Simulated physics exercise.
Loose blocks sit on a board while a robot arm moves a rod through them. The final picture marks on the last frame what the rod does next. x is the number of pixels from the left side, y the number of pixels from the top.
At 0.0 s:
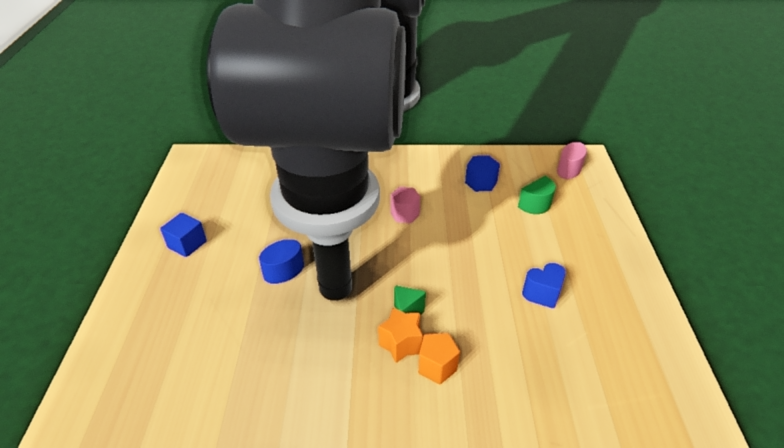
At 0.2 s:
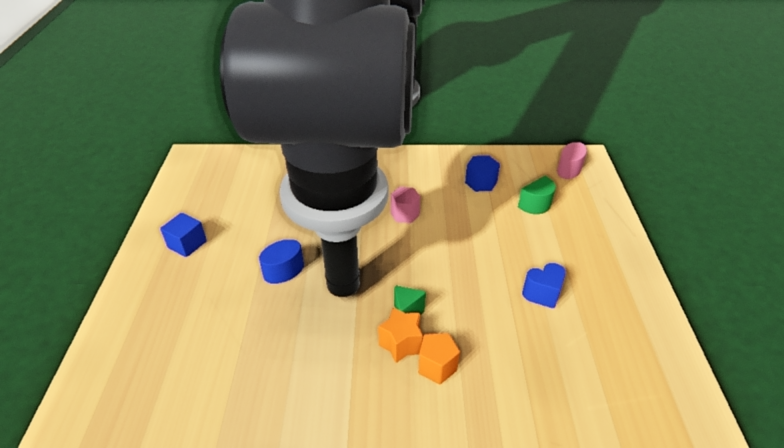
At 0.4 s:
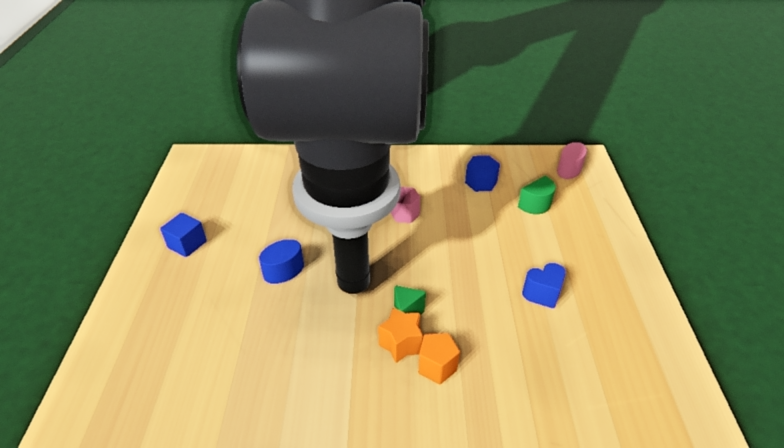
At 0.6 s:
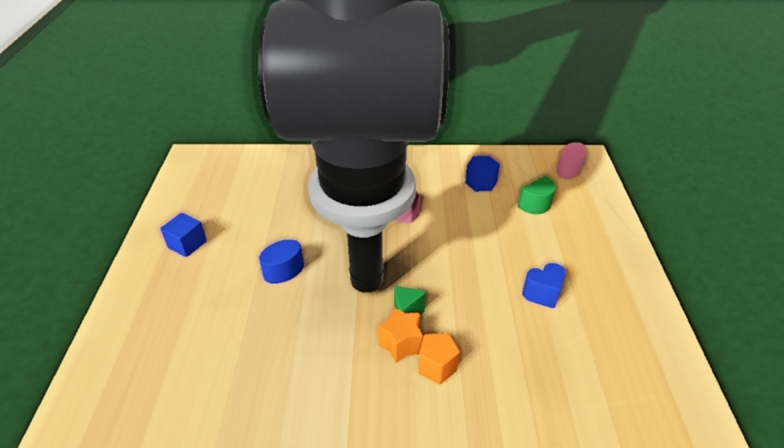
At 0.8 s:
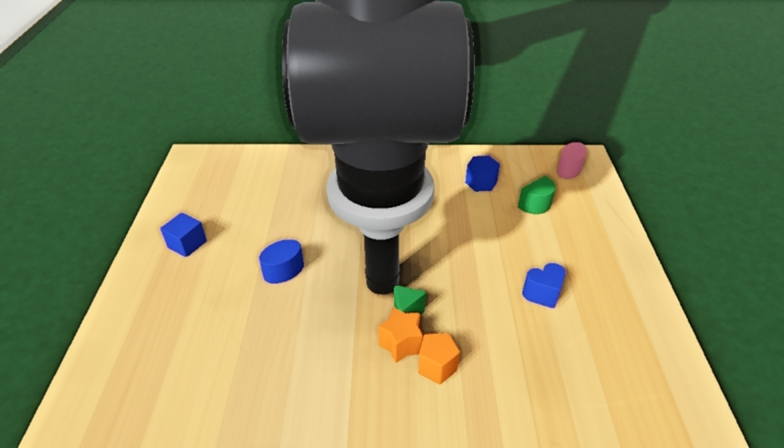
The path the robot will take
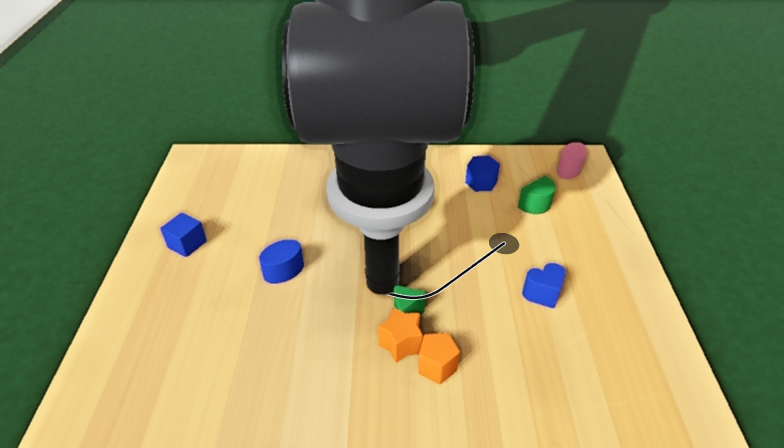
At first, a robot arm holds a dark rod upright over a wooden board of scattered blocks, between a round blue block and a small green triangle. The rod then shifts a short way right in small steps, ending close beside the triangle, while the blocks stay still.
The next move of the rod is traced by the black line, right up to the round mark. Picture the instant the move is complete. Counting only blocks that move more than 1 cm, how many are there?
I'd say one block gets moved.
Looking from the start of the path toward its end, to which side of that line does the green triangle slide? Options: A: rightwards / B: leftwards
Option A.
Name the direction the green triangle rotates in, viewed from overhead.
It spins clockwise.
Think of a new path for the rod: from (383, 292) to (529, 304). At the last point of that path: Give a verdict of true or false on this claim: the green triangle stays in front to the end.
False.
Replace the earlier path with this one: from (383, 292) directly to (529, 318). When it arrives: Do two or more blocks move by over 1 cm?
In short: No.
Path on the board, from (383, 292) through (434, 293) and (471, 267) to (504, 243).
What follows on the original path. One third of the way, rod at (435, 284); green triangle at (423, 305), turned 55° clockwise.
Two thirds of the way, rod at (473, 258); green triangle at (423, 305), turned 55° clockwise.
At the end, rod at (506, 235); orange star-shaped block in place; green triangle at (423, 305), turned 55° clockwise.
